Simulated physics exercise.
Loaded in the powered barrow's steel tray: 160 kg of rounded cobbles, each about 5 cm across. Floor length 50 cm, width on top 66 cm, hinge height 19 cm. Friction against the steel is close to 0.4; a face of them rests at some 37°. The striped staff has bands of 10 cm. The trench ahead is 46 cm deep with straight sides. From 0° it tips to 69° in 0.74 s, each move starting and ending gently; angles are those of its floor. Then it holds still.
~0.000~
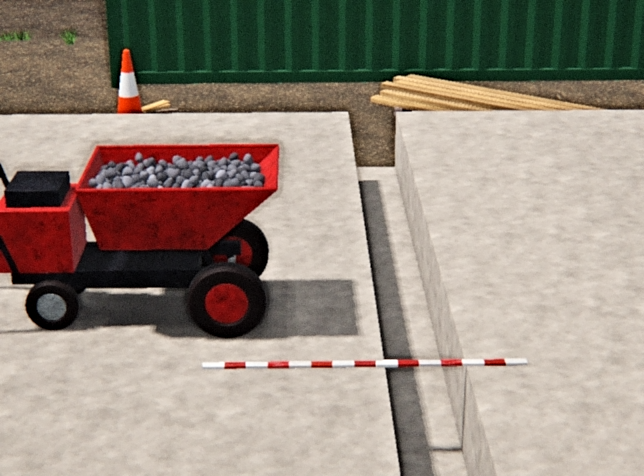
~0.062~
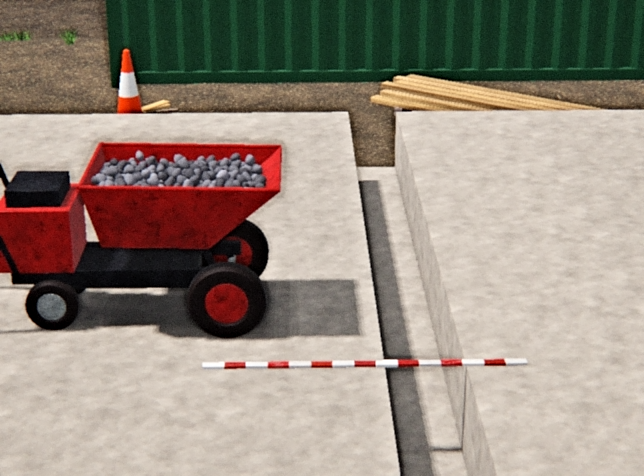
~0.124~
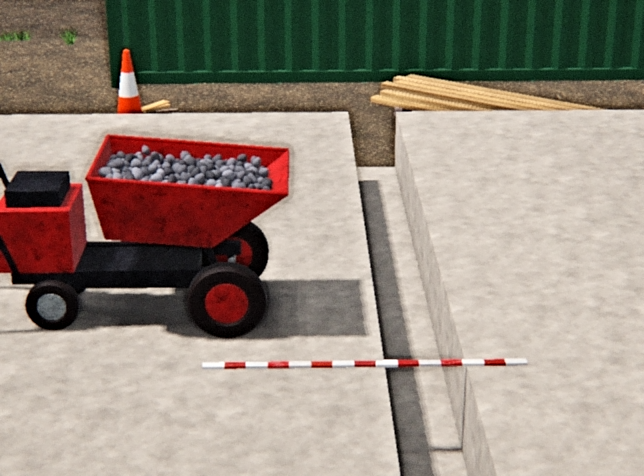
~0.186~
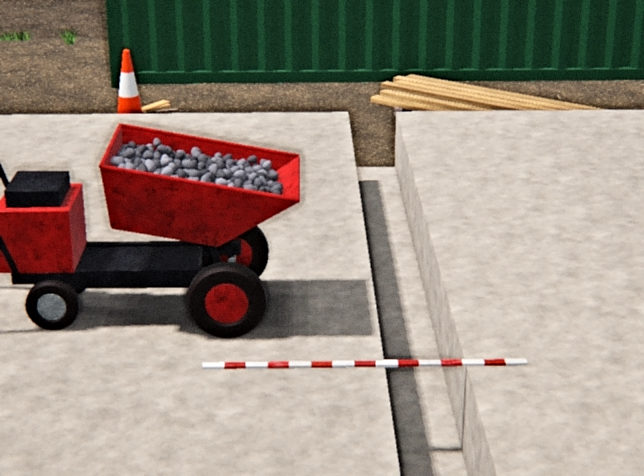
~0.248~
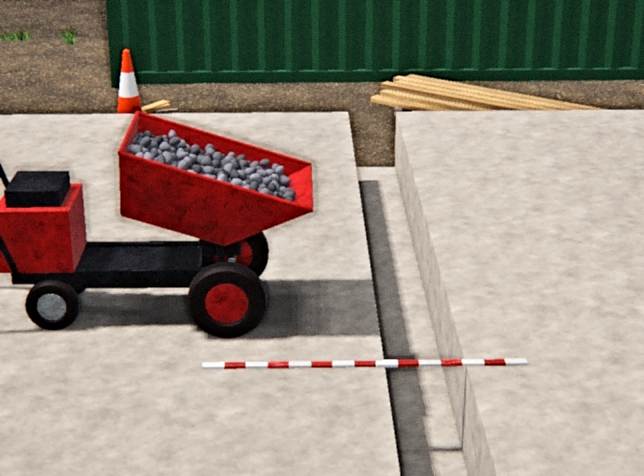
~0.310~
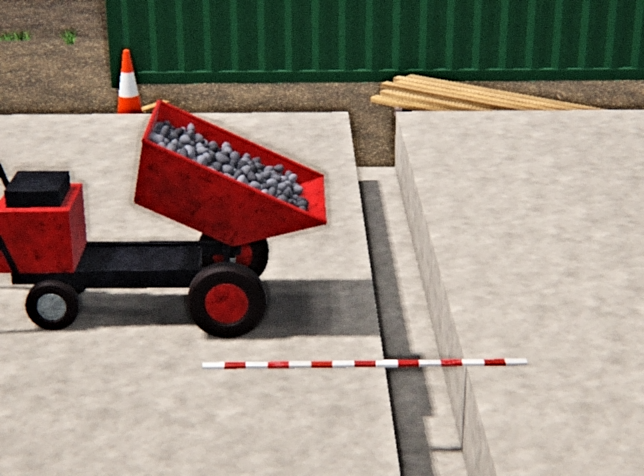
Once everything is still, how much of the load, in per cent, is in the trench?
Some 99 per cent of it.
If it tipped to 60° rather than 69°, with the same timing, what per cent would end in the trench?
Then about 95 per cent.
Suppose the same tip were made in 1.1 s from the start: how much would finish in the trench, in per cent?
It would be near 100 per cent.
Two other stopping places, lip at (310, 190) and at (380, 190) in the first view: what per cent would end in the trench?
First some 75, then 10 per cent.
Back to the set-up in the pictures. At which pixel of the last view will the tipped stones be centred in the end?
Their middle is at about (414, 371).
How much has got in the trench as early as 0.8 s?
About 30 per cent by then.
After 0.6 s the floor is at 58°; 100 % in the tray; the foremost stones are at (346, 250).
After 0.8 s the floor is at 69°; 66 % in the tray, 4 % short of the trench, 30 % in the trench; the foremost stones are at (437, 346).
After 1.2 s the floor is at 69°; 11 % in the tray, 3 % short of the trench, 85 % in the trench, 1 % past the trench; the foremost stones are at (498, 302).
After 3.1 s the floor is at 69°; 0 % in the tray, 99 % in the trench, 1 % past the trench; the foremost stones are at (569, 298).
